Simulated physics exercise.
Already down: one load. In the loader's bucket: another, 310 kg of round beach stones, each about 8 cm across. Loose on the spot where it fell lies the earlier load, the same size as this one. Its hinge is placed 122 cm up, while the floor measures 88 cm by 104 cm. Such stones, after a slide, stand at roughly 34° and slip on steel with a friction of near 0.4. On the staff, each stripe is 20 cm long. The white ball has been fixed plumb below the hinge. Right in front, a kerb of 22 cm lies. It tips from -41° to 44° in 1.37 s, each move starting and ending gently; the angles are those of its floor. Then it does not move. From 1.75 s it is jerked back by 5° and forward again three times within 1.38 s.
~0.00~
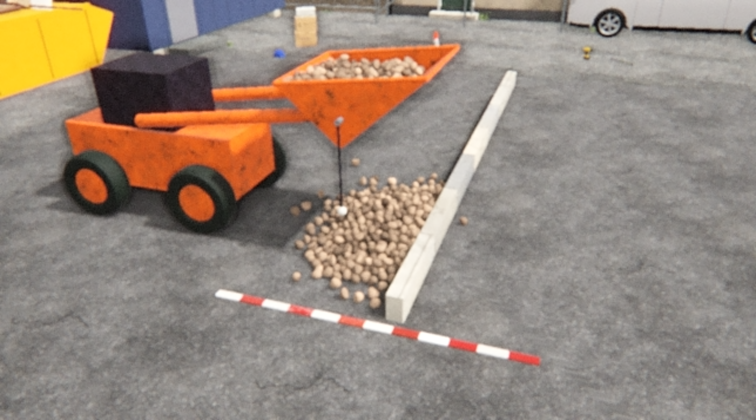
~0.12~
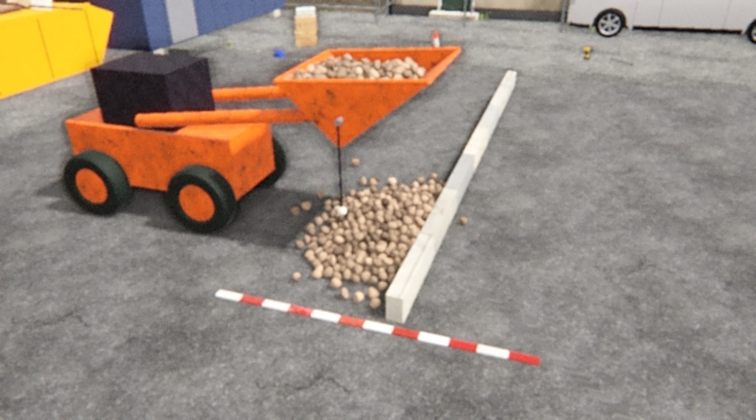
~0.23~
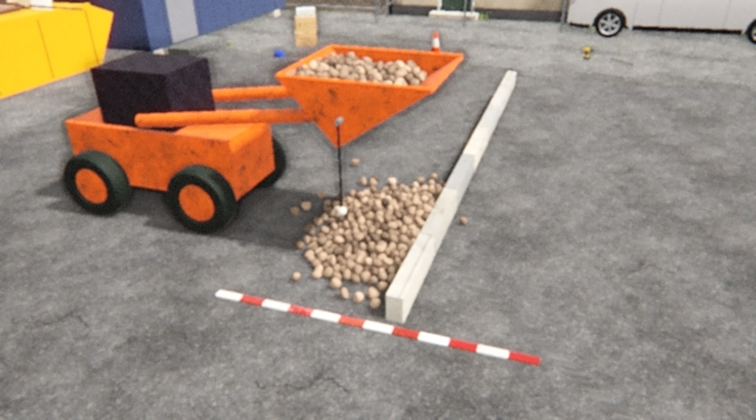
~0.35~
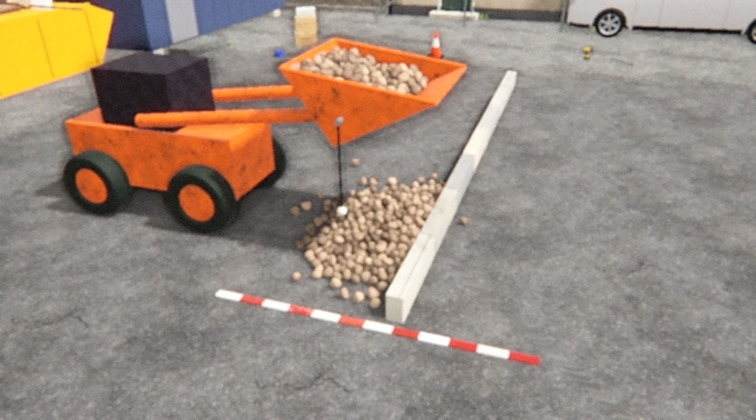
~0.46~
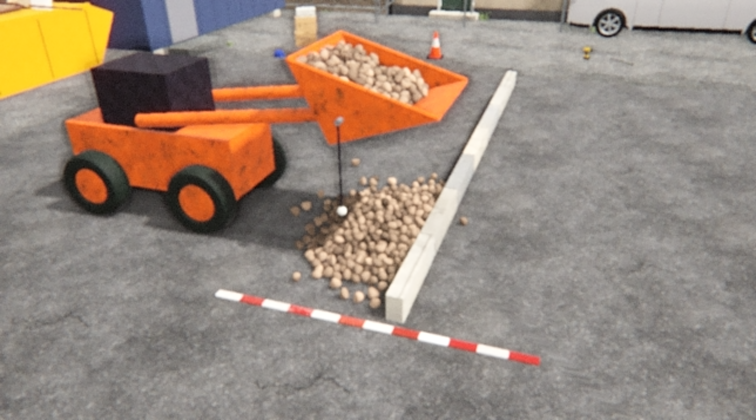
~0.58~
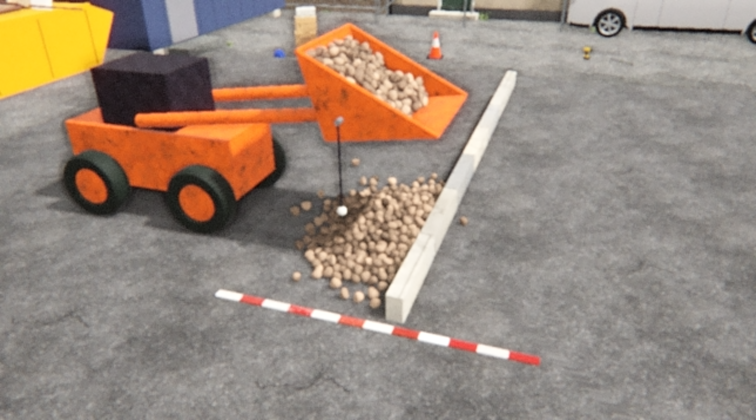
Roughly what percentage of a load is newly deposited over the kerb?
Around 85 per cent of a load is newly deposited there.
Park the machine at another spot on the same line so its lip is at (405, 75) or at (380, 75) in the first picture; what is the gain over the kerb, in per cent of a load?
About 55 per cent from the first spot and 25 per cent from the second.
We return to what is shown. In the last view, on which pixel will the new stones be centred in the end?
They settle centred around (489, 243).
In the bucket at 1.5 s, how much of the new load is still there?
Estimate: 30 % remaining inside, roughly.
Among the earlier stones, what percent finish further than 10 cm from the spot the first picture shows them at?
I'd say roughly 0 per cent of them.
After 1.0 s the floor is at 31°; in per cent of one load, 99 in the bucket, 100 on this side of the kerb; the foremost stones are at (432, 178).
After 1.5 s the floor is at 44°; in per cent of one load, 29 in the bucket, 131 on this side of the kerb, 40 over the kerb; the foremost stones are at (492, 253).
After 3.6 s the floor is at 44°; in per cent of one load, 0 in the bucket, 115 on this side of the kerb, 85 over the kerb; the foremost stones are at (711, 274).
After 6.2 s the floor is at 44°; in per cent of one load, 0 in the bucket, 115 on this side of the kerb, 85 over the kerb; the foremost stones are at (711, 274). Net gain over the kerb, 85.
